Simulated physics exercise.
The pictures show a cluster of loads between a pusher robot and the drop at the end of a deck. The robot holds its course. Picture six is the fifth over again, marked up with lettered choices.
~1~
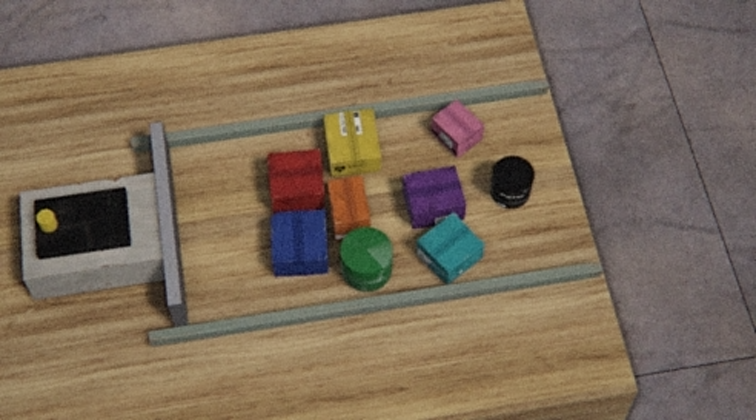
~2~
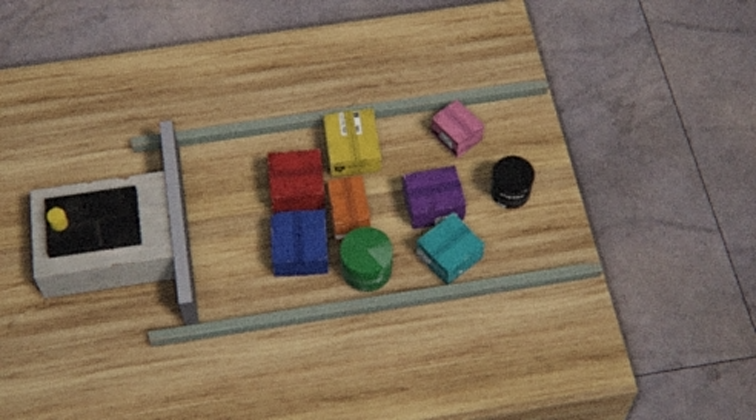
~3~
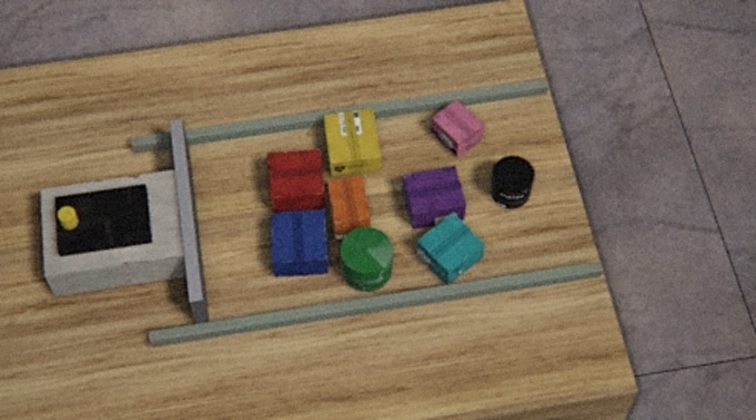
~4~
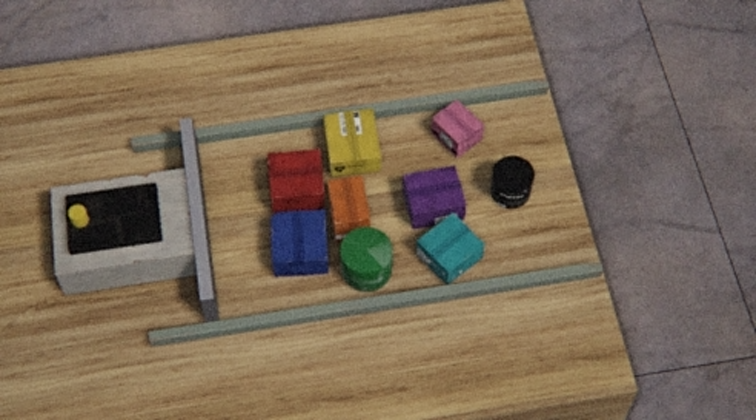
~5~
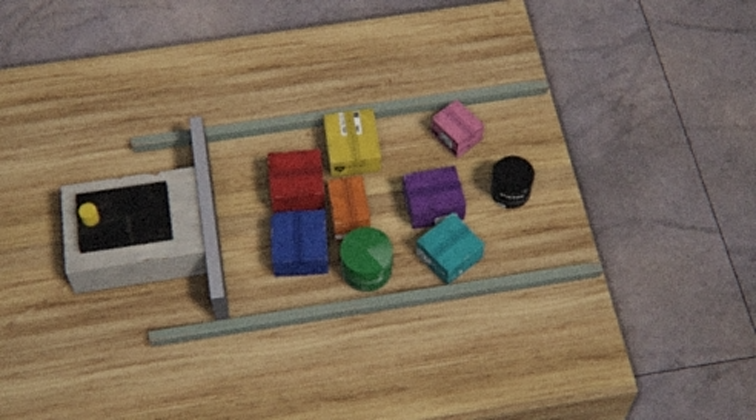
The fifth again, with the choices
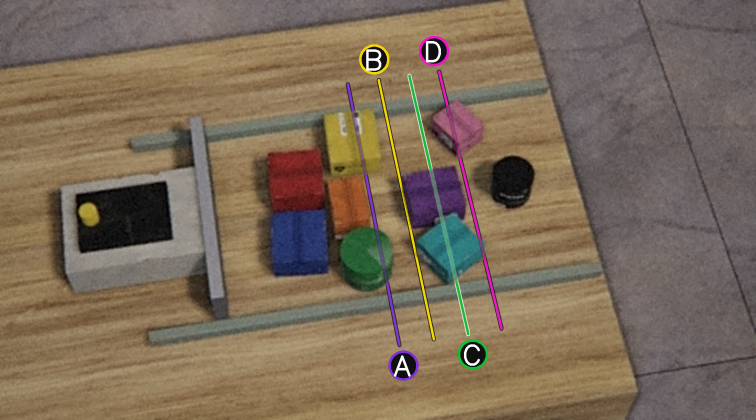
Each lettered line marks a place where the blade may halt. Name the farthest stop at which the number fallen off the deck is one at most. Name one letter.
It can go as far as C.
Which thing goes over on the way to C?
The black pail goes over.
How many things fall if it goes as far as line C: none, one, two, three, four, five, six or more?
By then, one.
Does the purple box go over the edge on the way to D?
By then, yes.
On the marked copy, A at (372, 207); B at (405, 202); C at (437, 197); D at (469, 193).
Taking C. A third of the way, robot (216, 202); green canister (388, 260); yellow parcel (365, 142).
Two thirds of the way, robot (300, 190); black pail (543, 178); pink parcel (484, 121).
When it is over, robot (360, 181); black pail over the edge; pink parcel (537, 109); one fallen.
As for the rest, A is within the limit but short; B is within the limit but short; D drops three.
